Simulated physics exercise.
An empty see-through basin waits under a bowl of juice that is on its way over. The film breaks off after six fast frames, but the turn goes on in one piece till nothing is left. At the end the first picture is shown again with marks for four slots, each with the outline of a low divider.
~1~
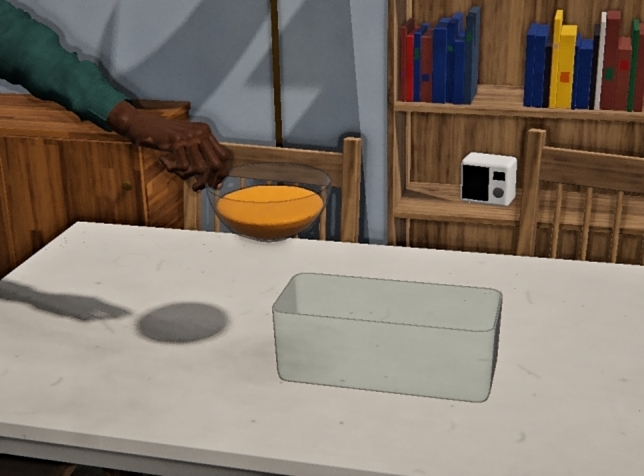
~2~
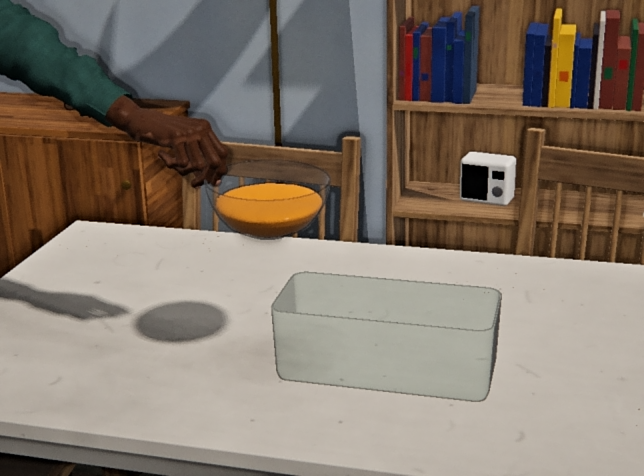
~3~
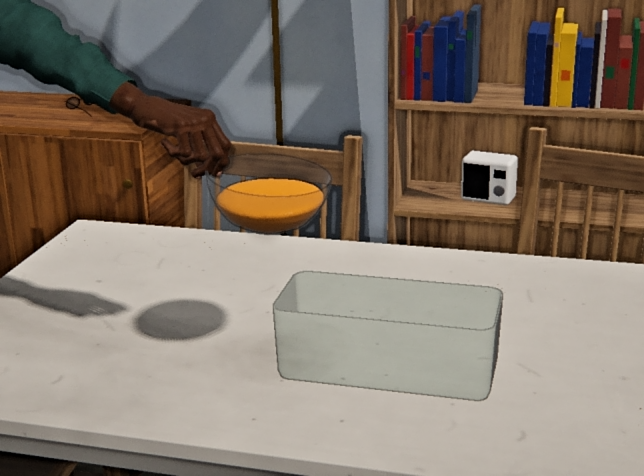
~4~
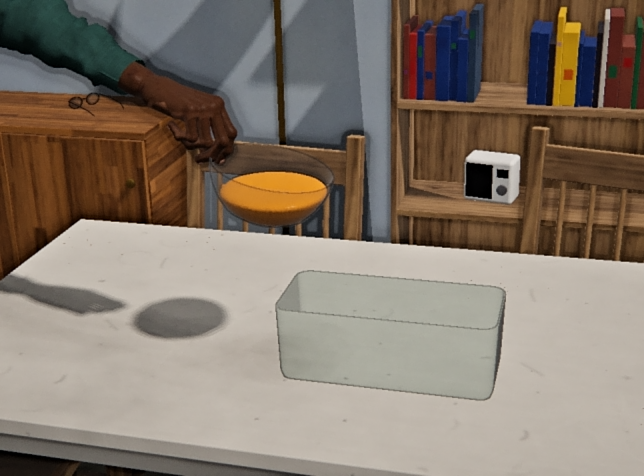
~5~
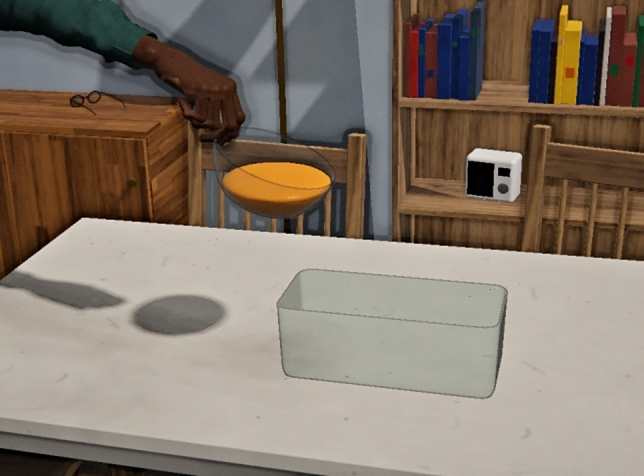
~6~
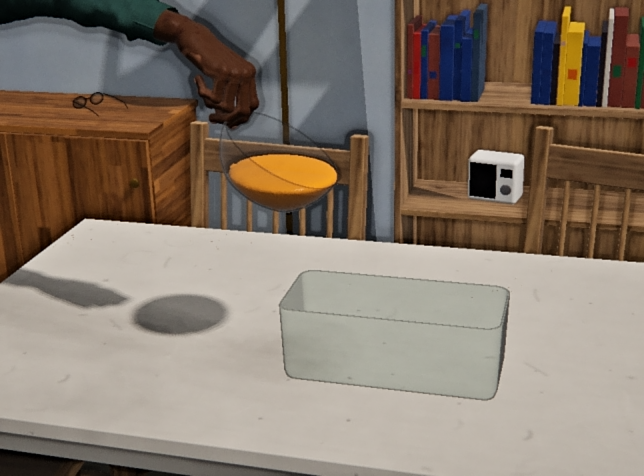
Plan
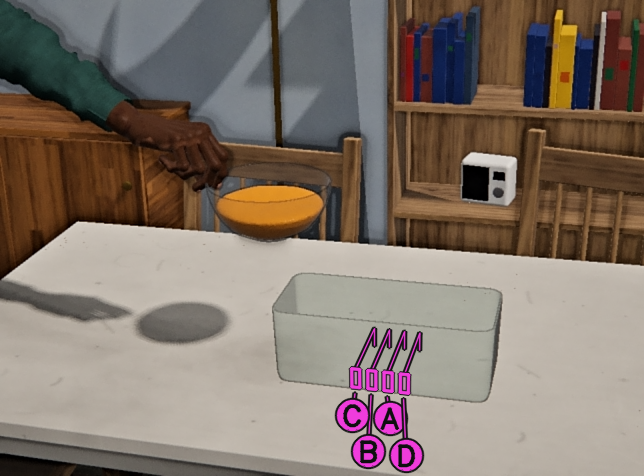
In a room with bookshelves and wooden chairs, a hand held a clear bowl of orange juice above a pale table with an empty see-through basin, then rose and gradually tipped the bowl rightward.
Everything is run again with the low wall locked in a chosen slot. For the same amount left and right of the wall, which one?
Best: D.
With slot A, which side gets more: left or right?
The right side.
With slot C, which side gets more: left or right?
The right side.
In magenta, A at (387, 397); B at (371, 395); C at (355, 393); D at (403, 398).
With A, about 27 % ends left of the wall and 72 % right of it.
With B, about 18 % ends left of the wall and 80 % right of it.
With C, about 13 % ends left of the wall and 85 % right of it.
With D, about 46 % ends left of the wall and 52 % right of it.
